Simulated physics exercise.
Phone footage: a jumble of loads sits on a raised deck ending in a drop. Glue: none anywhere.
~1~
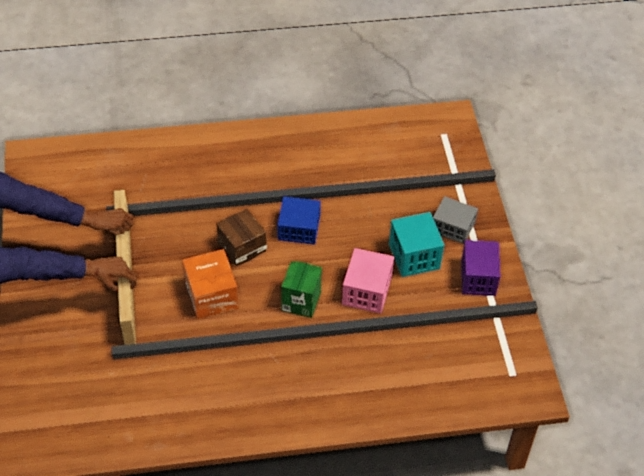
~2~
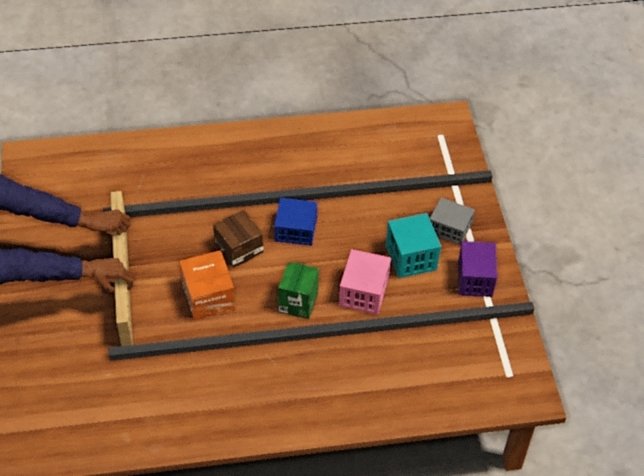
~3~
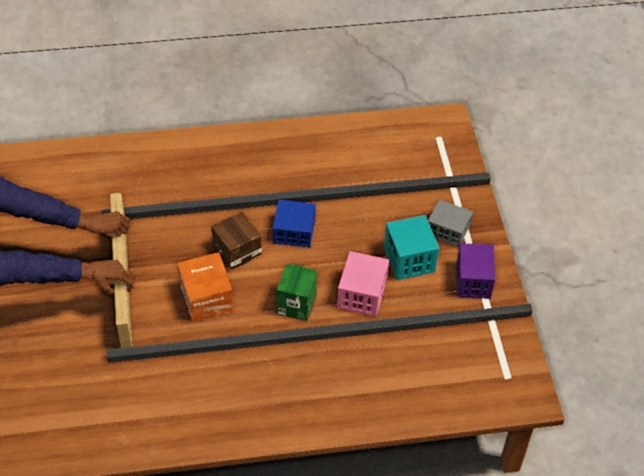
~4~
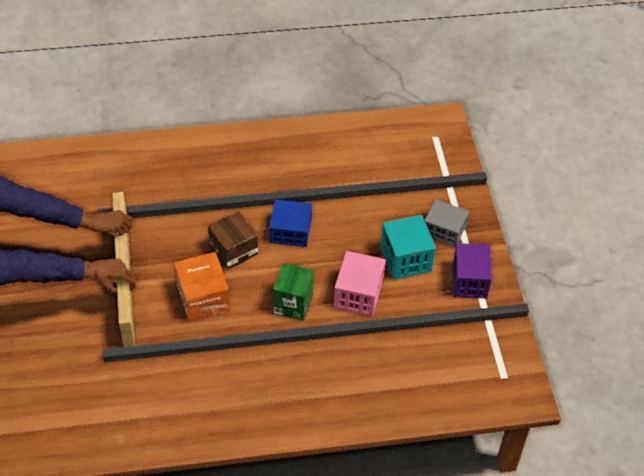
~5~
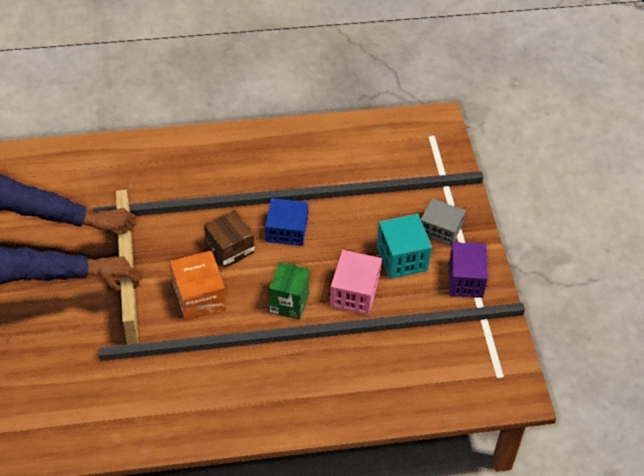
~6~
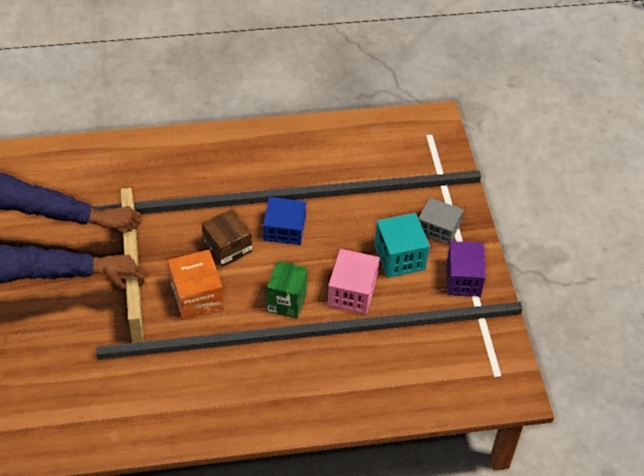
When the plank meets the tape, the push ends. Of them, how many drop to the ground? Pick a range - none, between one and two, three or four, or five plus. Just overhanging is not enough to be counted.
Range: Five plus.
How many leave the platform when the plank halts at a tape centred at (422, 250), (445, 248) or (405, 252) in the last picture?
Try by try, 2, 4 and 1.
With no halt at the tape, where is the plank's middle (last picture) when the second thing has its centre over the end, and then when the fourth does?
Near (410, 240) first, near (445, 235) second.
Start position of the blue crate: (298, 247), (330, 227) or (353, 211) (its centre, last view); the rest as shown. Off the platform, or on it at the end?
Going through the three places, it drops down; drops down; is not lost.
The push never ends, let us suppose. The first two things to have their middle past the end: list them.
Listed earliest first, it's the purple crate and then the pink crate.
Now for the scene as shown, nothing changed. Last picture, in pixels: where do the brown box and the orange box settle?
The brown box at (477, 224), the orange box at (490, 257).
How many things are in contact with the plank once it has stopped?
3 end up touching it.
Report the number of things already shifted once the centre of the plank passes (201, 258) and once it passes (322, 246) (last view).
Moved so far: 1, later 7.
Soon after, none off yet; purple crate at rest near (466, 269); grey crate at rest near (440, 221); turquoise crate at rest near (401, 246).
Then, none off yet; purple crate at rest near (466, 269); grey crate moved a little near (444, 216); turquoise crate moved about its own width near (431, 236).
Further on, one off so far; purple crate falling near (541, 282); grey crate moved about its own width near (452, 205); turquoise crate moved about its own width near (461, 228).
By the end, the number that fall off is five or more; fallen, green parcel, pink crate, turquoise crate, grey crate and purple crate.
